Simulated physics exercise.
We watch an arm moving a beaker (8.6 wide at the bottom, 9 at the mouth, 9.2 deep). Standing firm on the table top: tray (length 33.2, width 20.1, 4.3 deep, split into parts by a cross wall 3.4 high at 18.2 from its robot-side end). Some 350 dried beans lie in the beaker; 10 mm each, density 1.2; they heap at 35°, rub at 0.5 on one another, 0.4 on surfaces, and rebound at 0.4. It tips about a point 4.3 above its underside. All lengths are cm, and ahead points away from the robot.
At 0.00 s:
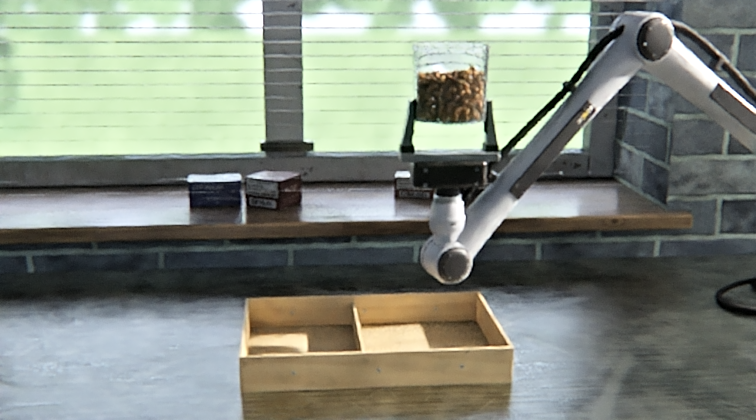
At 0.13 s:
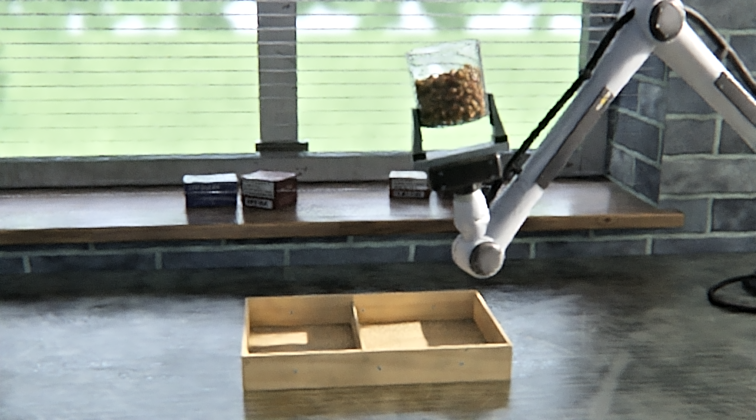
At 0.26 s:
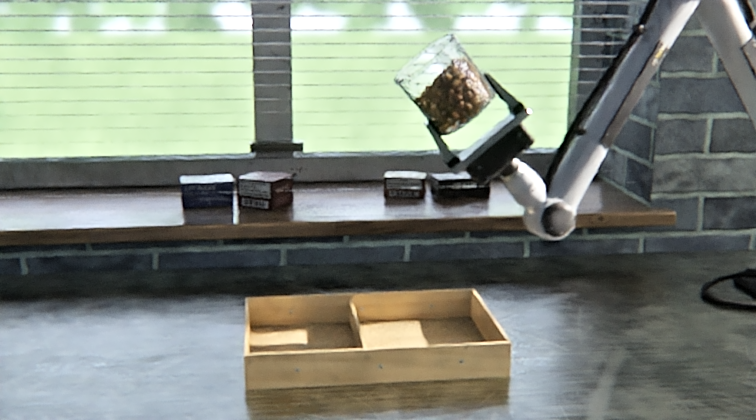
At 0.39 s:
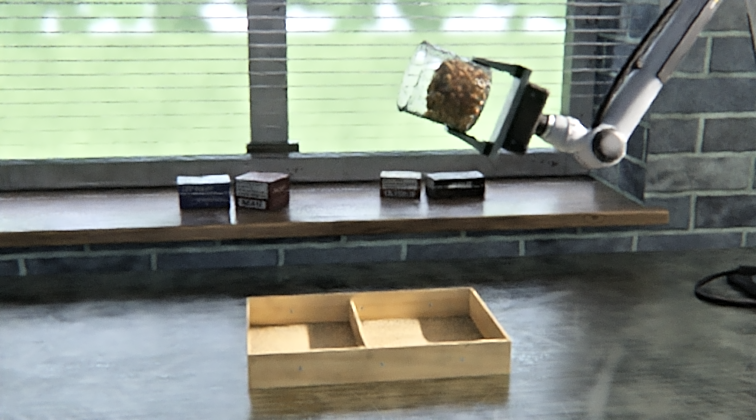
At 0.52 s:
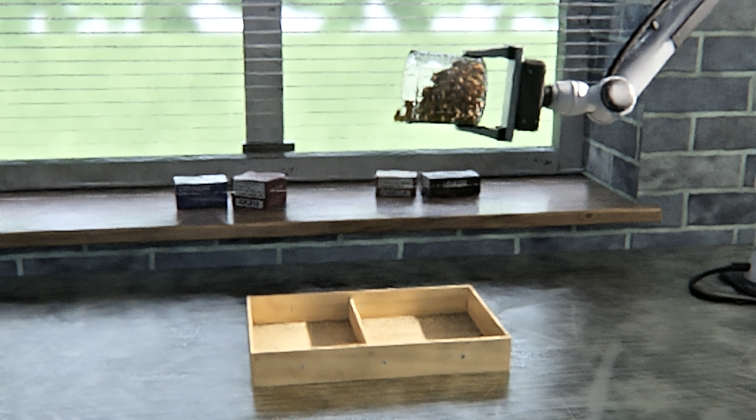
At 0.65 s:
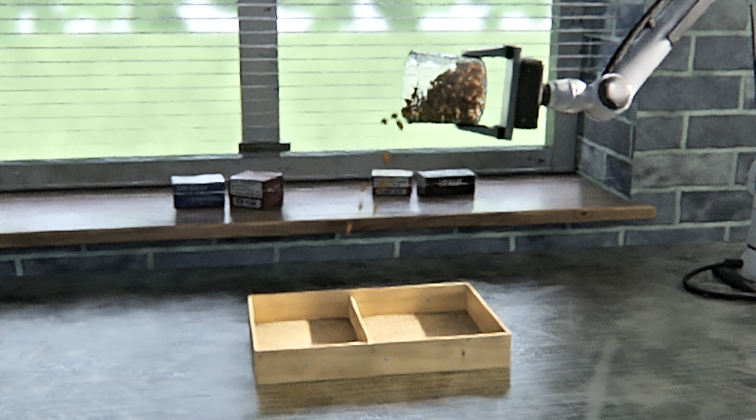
On a dark table by a window, a robot arm tilted a clear container of brown beans leftward above a divided wooden box until it lay nearly sideways and a few beans dropped out.
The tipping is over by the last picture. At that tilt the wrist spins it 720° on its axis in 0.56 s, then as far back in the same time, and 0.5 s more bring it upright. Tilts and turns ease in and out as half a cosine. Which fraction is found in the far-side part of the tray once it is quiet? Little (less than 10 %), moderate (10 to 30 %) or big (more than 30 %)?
In the far-side part of the tray the share is moderate, 10 to 30 %.
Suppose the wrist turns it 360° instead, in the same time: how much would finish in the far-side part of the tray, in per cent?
In that case some 20 per cent.
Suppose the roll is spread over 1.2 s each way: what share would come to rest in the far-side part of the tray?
In that case some 40 per cent.
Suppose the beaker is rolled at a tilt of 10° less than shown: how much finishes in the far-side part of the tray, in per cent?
Some 5 per cent.
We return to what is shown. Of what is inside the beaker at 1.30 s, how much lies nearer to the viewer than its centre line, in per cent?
Some 35 per cent.
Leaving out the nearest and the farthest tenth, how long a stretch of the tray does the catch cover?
Roughly 16 cm.
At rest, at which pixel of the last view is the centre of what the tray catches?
Around (324, 342).
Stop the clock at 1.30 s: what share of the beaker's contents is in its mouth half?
About 40 per cent.
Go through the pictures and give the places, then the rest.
The first frame shows the beaker middle at (450, 84), upright; upper third of the load around (452, 80), from x 420 to 480, top at y 65; 353 in the beaker.
The second frame shows the beaker middle at (449, 85), tipped 11°; upper third of the load around (454, 81), from x 415 to 485, top at y 65.
The third frame shows the beaker middle at (446, 86), tipped 39°; upper third of the load around (459, 79), from x 420 to 485, top at y 60.
The fourth frame shows the beaker middle at (445, 89), tipped 69°; upper third of the load around (457, 75), from x 425 to 485, top at y 60.
The fifth frame shows the beaker middle at (445, 89), tipped 85°; upper third of the load around (459, 78), from x 395 to 480, top at y 60.
The sixth frame shows the beaker middle at (445, 89), tipped 86°; upper third of the load around (460, 81), from x 350 to 480, top at y 65; 345 in the beaker, 8 in flight or on a rim.
After 1.30 s, tipped 86°, highest piece 40 above the table; 290 in the beaker, 22 in the far-side part, 21 in the robot-side part, 5 on the table or floor, 15 in flight or on a rim.
After 1.95 s, tipped 62°, highest piece 38 above the table; 237 in the beaker, 49 in the far-side part, 28 on the table or floor, 25 in the robot-side part, 14 in flight or on a rim.
After 2.47 s, upright, highest piece 39 above the table; 236 in the beaker, 58 in the far-side part, 33 on the table or floor, 26 in the robot-side part.
After 3.17 s, upright, highest piece 39 above the table; 236 in the beaker, 58 in the far-side part, 33 on the table or floor, 26 in the robot-side part.
In the end, 236 in the beaker, 58 in the far-side part, 33 on the table or floor, 26 in the robot-side part. That is 16 % in the far-side part of the tray.
